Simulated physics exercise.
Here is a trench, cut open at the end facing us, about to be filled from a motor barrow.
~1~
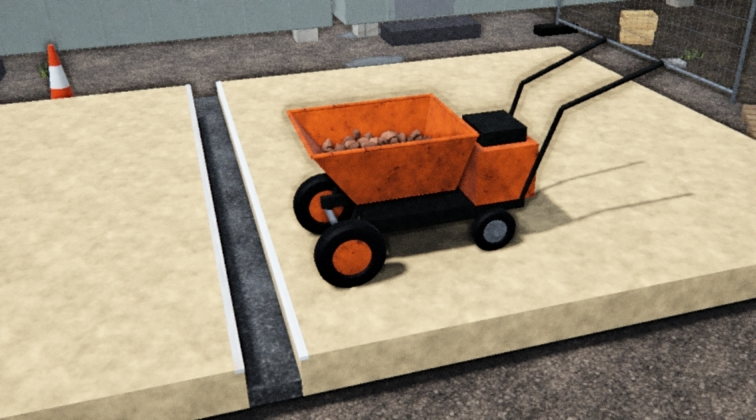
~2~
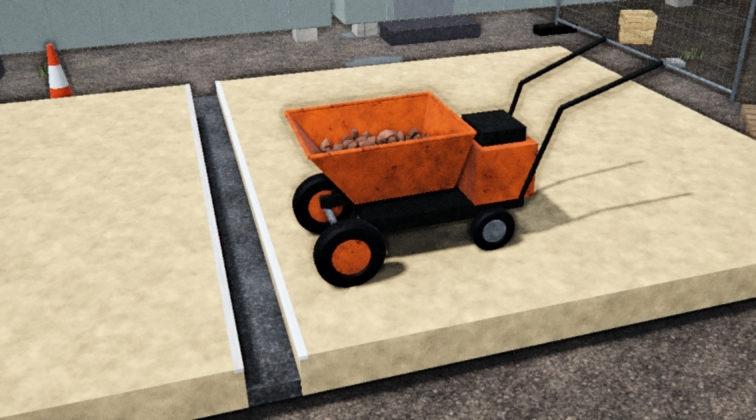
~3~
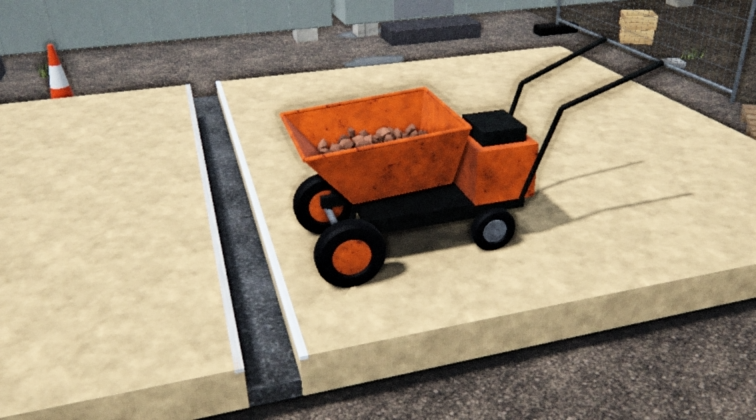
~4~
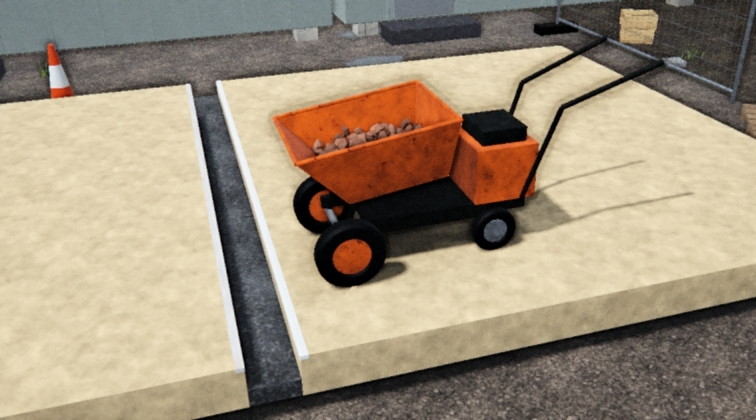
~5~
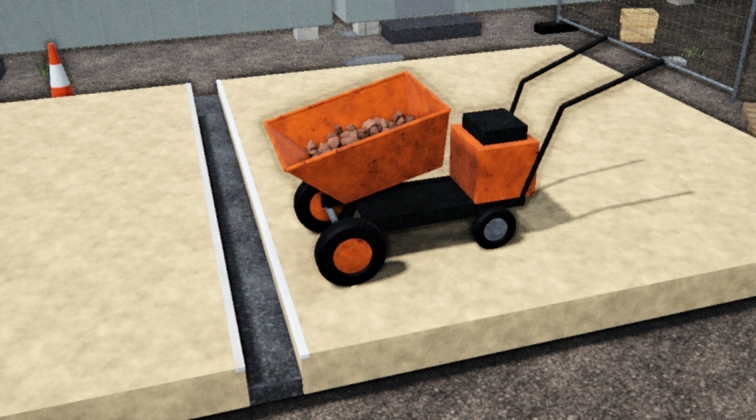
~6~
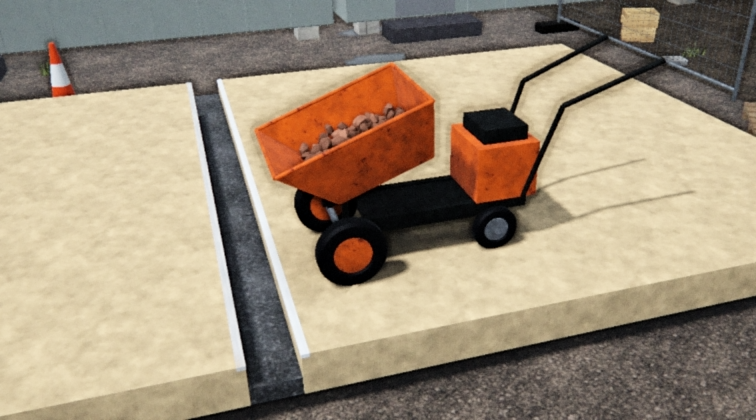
The video shows an orange motor barrow loaded with rubble standing on a pale slab beside a narrow trench, its skip level at first, then tilting gradually forward to the left while the wheels and handles stay still.
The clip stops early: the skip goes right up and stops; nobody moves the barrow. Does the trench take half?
It catches under half.
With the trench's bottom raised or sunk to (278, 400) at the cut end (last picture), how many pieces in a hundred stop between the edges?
It comes to 0 per cent or so.
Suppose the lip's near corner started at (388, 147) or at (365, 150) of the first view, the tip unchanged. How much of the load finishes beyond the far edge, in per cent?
First some 0, then 0 per cent.
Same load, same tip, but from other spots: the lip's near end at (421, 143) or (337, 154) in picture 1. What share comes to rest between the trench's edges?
Roughly 30 per cent, and 60 per cent.
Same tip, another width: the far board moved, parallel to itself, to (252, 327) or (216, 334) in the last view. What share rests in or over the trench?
Roughly 0 per cent, and 50 per cent.
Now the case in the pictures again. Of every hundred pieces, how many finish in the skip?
Roughly 25 in a hundred.
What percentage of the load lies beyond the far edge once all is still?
Near 75 %.
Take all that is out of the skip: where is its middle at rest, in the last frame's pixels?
Roughly at (189, 278).
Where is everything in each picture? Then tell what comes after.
In the first frame, lip of the skip near (313, 157), level; top of the load near (390, 151), lumps of rubble; first edge of the trench near (293, 322); far edge near (233, 333), the trench under half as wide as the skip, and about half as deep as wide.
In the second frame, lip of the skip near (310, 158), level; top of the load near (389, 150).
In the third frame, lip of the skip near (305, 160), tipped barely; top of the load near (385, 148).
In the fourth frame, lip of the skip near (296, 165), tipped a little; top of the load near (400, 139).
In the fifth frame, lip of the skip near (286, 170), tipped a little; top of the load near (405, 136).
In the sixth frame, lip of the skip near (275, 179), tipped clearly; top of the load near (396, 129); first edge of the trench near (295, 319); far edge near (234, 331).
Shortly afterwards, skip tipped steeply; the whole lot in the skip.
Next, skip tipped right over; the bulk in the skip; near a quarter beyond it.
Some moments later, skip tipped right over; near a quarter in the skip; only a few in or heaped over the trench; the bulk beyond it.
In the end, skip tipped right over; near a quarter in the skip; a little in or heaped over the trench; the bulk beyond it.
